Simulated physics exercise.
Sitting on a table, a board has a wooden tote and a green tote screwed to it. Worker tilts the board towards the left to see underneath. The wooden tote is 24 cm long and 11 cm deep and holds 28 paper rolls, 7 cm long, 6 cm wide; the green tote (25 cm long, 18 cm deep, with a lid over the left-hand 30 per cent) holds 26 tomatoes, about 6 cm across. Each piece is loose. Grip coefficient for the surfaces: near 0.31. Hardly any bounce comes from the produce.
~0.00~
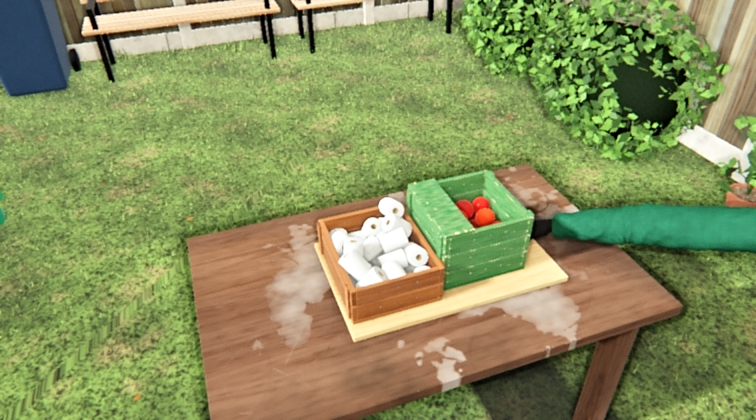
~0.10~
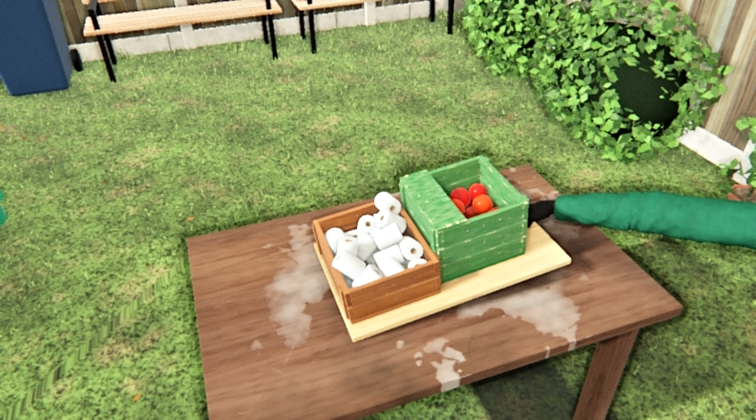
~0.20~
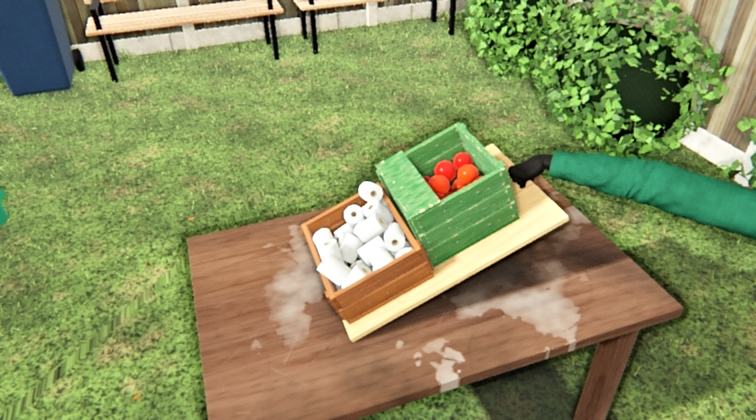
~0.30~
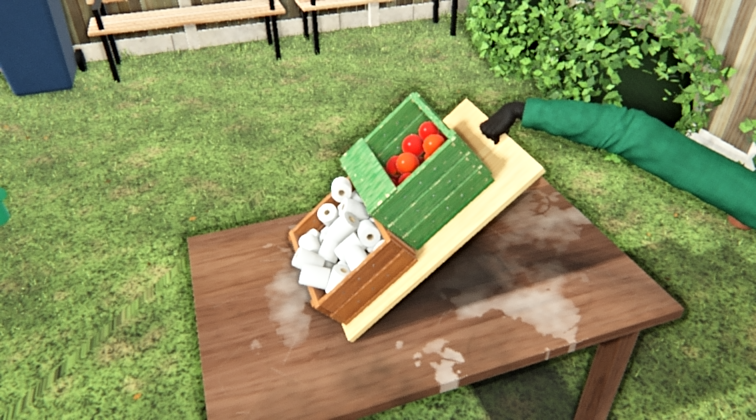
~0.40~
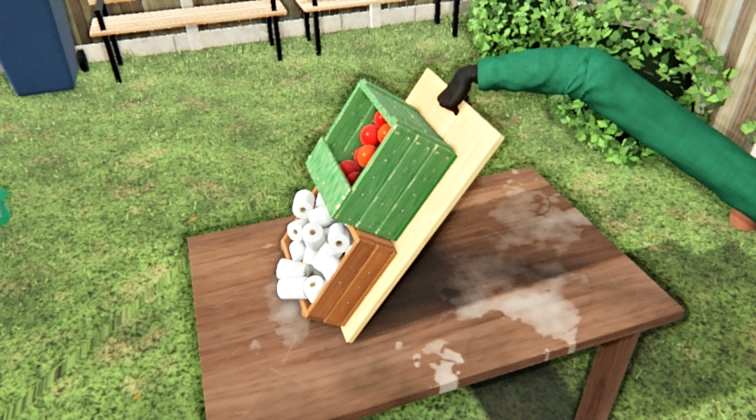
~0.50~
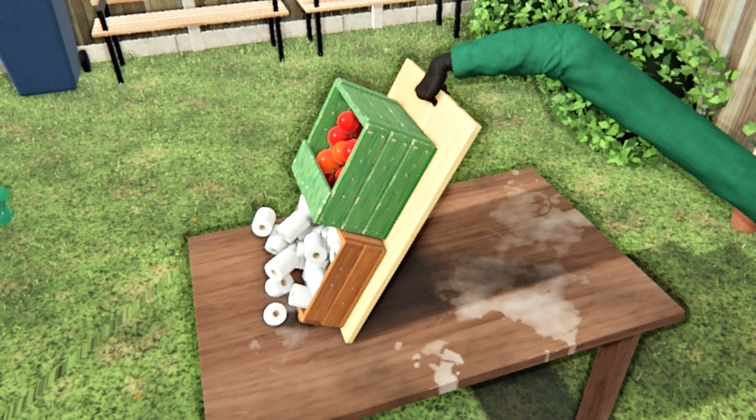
Green-sleeved arm tilting a board with two totes steeply leftward on a table, paper rolls tumbling from the wooden tote.
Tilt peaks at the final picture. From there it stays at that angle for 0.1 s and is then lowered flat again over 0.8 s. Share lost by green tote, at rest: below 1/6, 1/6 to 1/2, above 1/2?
My guess is it will lose less than one sixth of its load.
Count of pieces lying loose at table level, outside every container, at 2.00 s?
Some 6 in number.
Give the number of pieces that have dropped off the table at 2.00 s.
Piece count: About 8.
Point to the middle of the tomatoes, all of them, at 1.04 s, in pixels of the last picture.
Somewhere around pixel (422, 201).
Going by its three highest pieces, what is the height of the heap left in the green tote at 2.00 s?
I'd say some 13 cm high.
After 0.74 s, tilt 56°; the wooden tote is down by 7 of 28 and the green tote is down by 1 of 26.
After 1.04 s, tilt 26°; the wooden tote is down by 11 of 28 and the green tote is down by 2 of 26.
After 1.46 s, tilt 0°; the wooden tote is down by 11 of 28 and the green tote is down by 2 of 26.
Final count (at 2.00 s), the wooden tote is down by 11 of 28 and the green tote is down by 2 of 26. Asked share, 2 of 26, 8 per cent.
